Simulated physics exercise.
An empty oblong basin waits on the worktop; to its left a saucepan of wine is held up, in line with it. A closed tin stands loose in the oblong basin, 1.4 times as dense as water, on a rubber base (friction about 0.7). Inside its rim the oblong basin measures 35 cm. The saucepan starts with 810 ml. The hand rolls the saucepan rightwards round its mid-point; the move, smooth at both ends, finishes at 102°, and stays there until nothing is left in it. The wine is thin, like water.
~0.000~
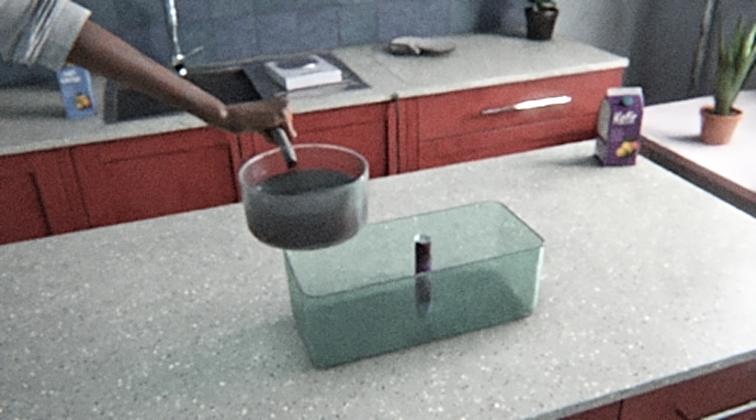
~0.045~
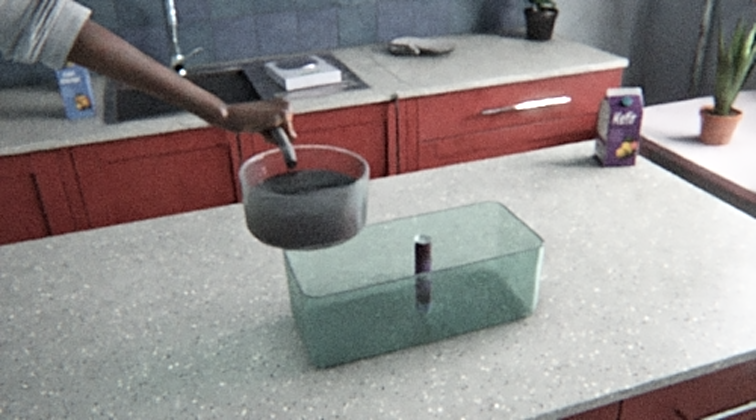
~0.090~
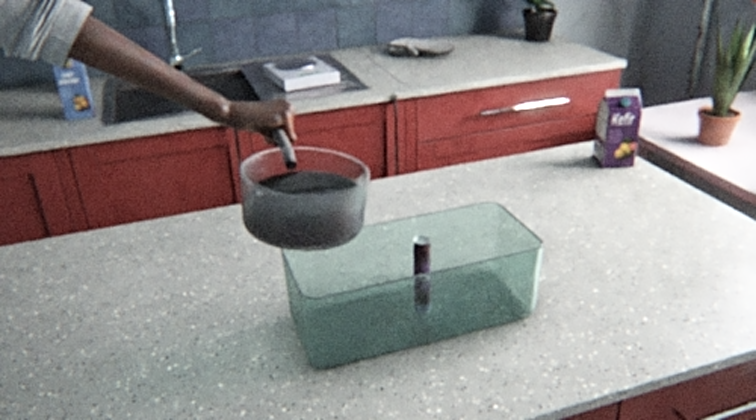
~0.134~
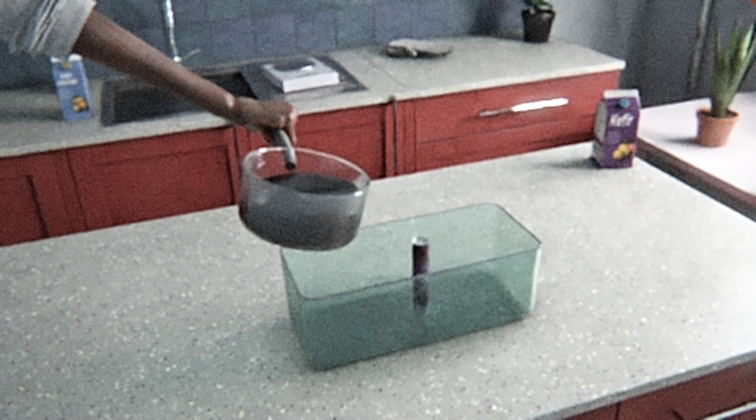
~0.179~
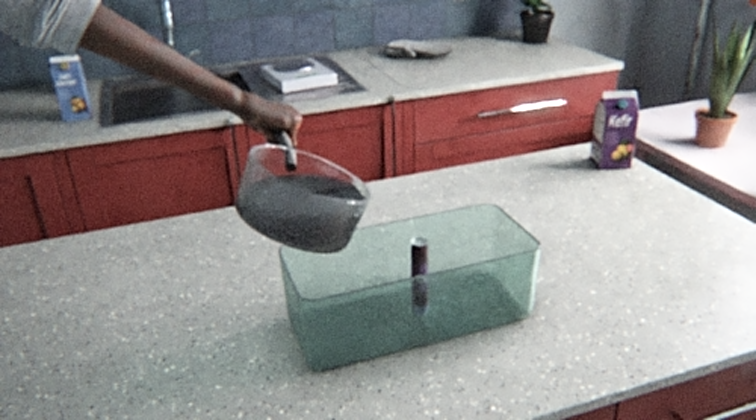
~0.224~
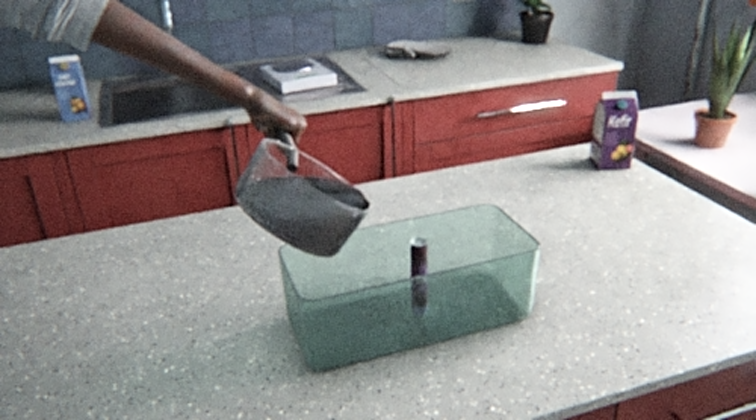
The clip opens with a hand holding a clear saucepan of dark liquid above a speckled worktop, left of a greenish see-through oblong basin with a small dark tin standing inside. The hand keeps the pan nearly level, then rolls it rightwards, slowly at first and then more steeply, the liquid shifting towards its lowered right rim.
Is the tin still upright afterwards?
It stays up.
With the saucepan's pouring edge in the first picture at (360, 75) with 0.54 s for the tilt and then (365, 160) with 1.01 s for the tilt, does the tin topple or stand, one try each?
First it goes over; then it remains upright.
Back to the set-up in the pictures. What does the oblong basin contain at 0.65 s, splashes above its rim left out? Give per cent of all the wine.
Some 90 per cent.
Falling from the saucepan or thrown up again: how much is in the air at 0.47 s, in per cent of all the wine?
About 30 per cent.
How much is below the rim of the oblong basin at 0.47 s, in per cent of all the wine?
About 46 per cent.
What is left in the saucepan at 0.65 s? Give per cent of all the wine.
Near 8 in a hundred.
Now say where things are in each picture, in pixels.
In the first picture, it leans 0°; its right rim is at (364, 161); the wine meets the walls at (246, 201) and (361, 181); the oblong basin's rim runs from (293, 270) to (522, 222); the tin's top is at (423, 242).
In the second picture, it leans 2°; its right rim is at (364, 163); the wine meets the walls at (245, 201) and (361, 182).
In the third picture, it leans 7°; its right rim is at (365, 168); the wine meets the walls at (244, 200) and (361, 184).
In the fourth picture, it leans 15°; its right rim is at (366, 177); the wine meets the walls at (242, 201) and (360, 186).
In the fifth picture, it leans 25°; its right rim is at (366, 189); the wine meets the walls at (239, 199) and (361, 189).
In the sixth picture, it leans 38°; its right rim is at (364, 202); the wine meets the walls at (237, 193) and (356, 192); 1 per cent is over the edge.
By 0.47 s the tilt is 98° and 25 per cent is still to pour; the tin stands where it began.
By 0.65 s the tilt is 102° and 8 per cent is still to pour; the tin stands where it began.
By 0.84 s the tilt is 102° and 1 per cent is still to pour; the tin stands where it began.
By 1.04 s the tilt is 102° and 0 per cent is still to pour; the tin stands where it began.
At rest the tin stands where it began.
